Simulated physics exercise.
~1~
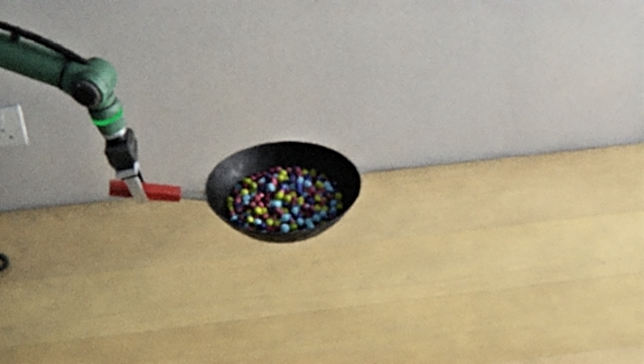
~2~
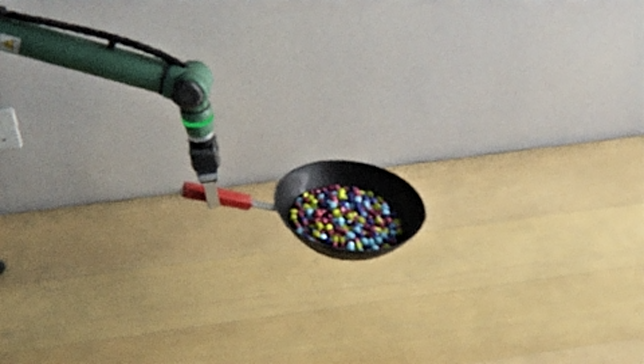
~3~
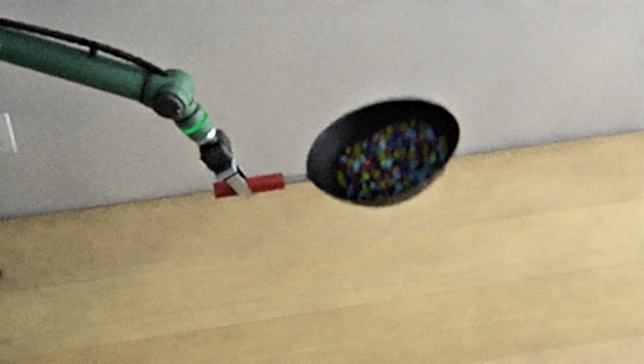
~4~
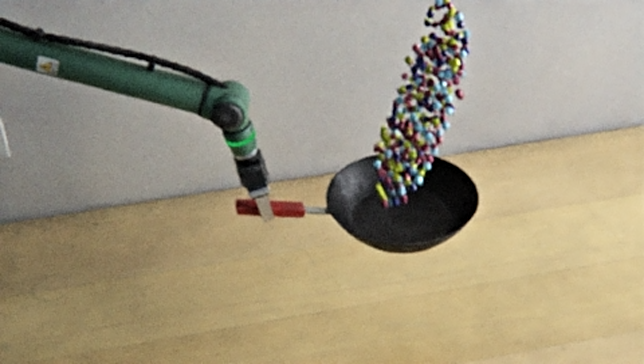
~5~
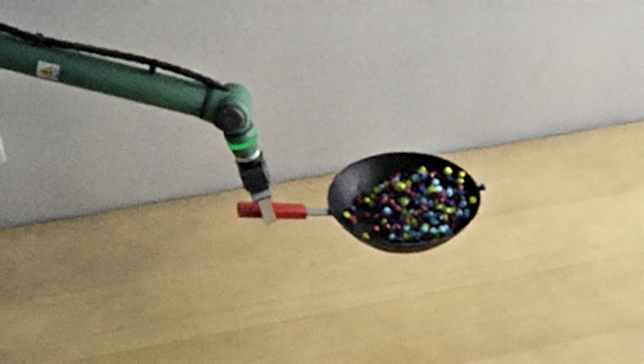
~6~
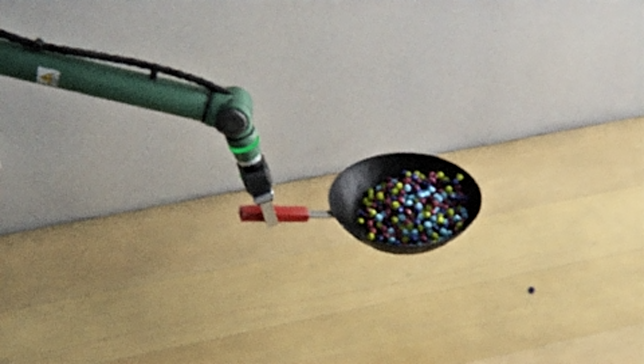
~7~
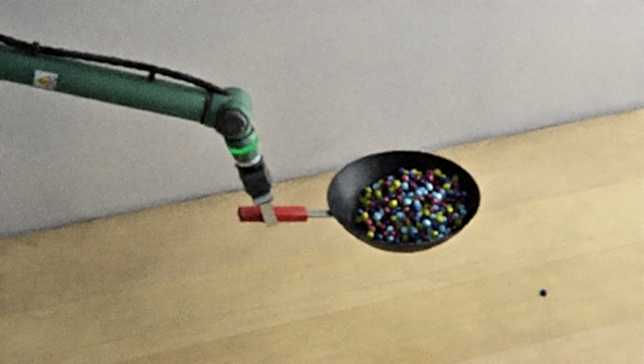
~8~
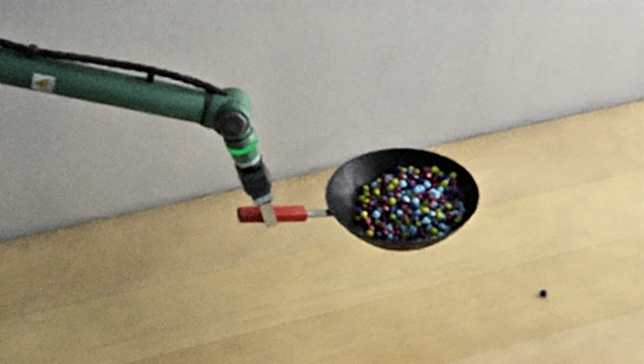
A robot arm moves a frying pan right, tosses the colourful sweets and catches nearly all.
